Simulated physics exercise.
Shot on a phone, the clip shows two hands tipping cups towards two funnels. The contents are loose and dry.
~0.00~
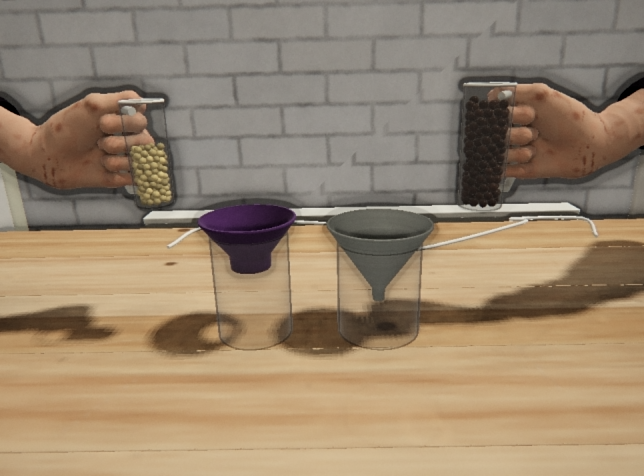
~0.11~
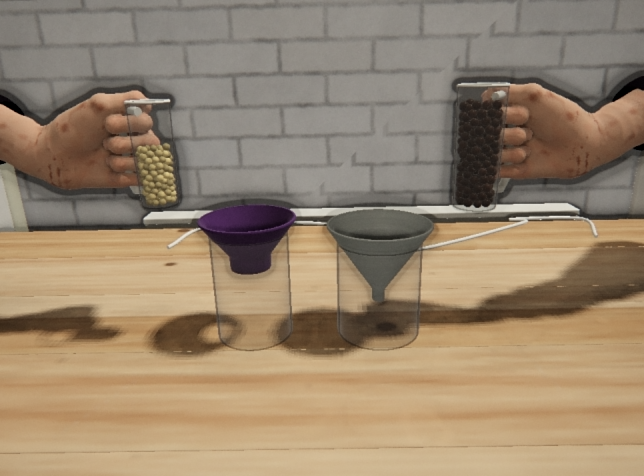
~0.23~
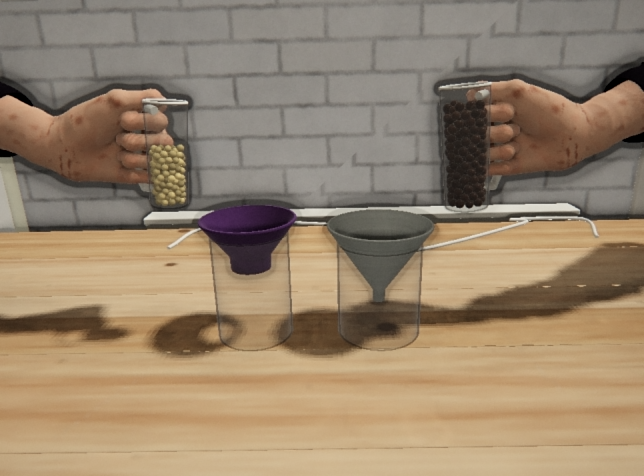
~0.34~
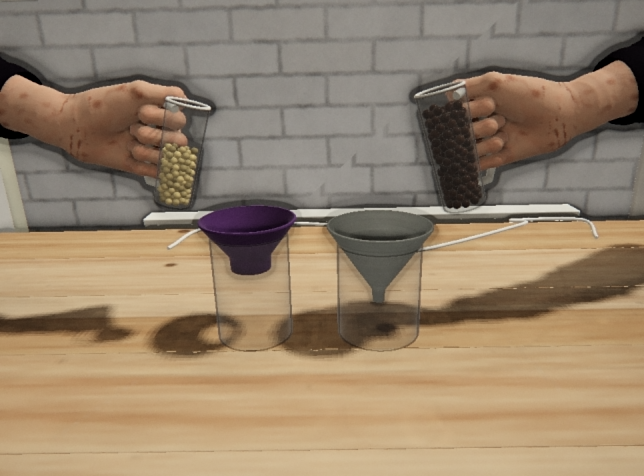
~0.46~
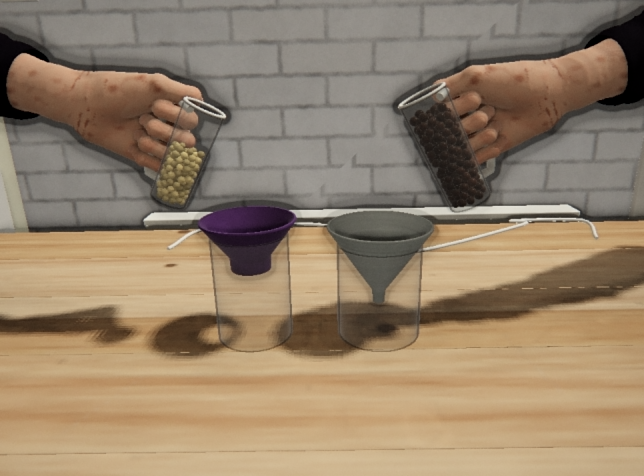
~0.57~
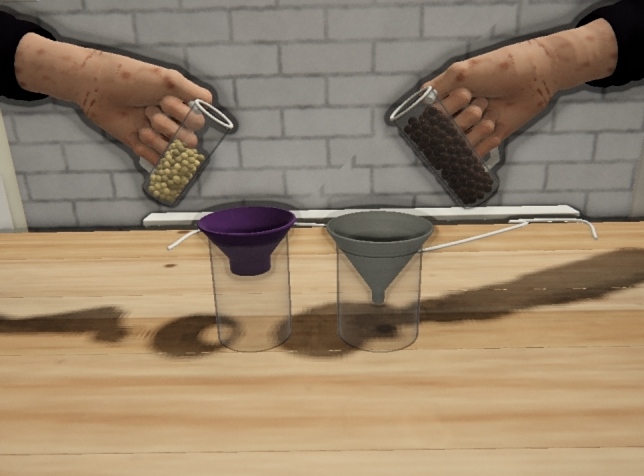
Two hands moving cups of pale beans and dark balls inward, gradually tilting them towards each other above purple and grey funnels.
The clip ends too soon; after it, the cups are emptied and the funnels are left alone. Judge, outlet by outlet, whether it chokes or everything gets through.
Left funnel: Stays open; right: Plugs up.
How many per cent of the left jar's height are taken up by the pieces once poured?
15 per cent or so.
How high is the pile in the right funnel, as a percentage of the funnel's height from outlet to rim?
Close to 90 per cent.
After 0.93 s, left, all still in the cup; right, all still in the cup.
After 1.25 s, left, nearly all still in the cup, a stray few in or over the funnel; right, most still in the cup, about a quarter in or over the funnel.
After 1.52 s, left, about a third still in the cup, about a third in or over the funnel, about a quarter down in the jar; right, about a quarter still in the cup, most in or over the funnel.
At rest (2.6 s), left, all down in the jar; right, nearly all stuck in the funnel, none down in the jar, a stray few beside the jar.
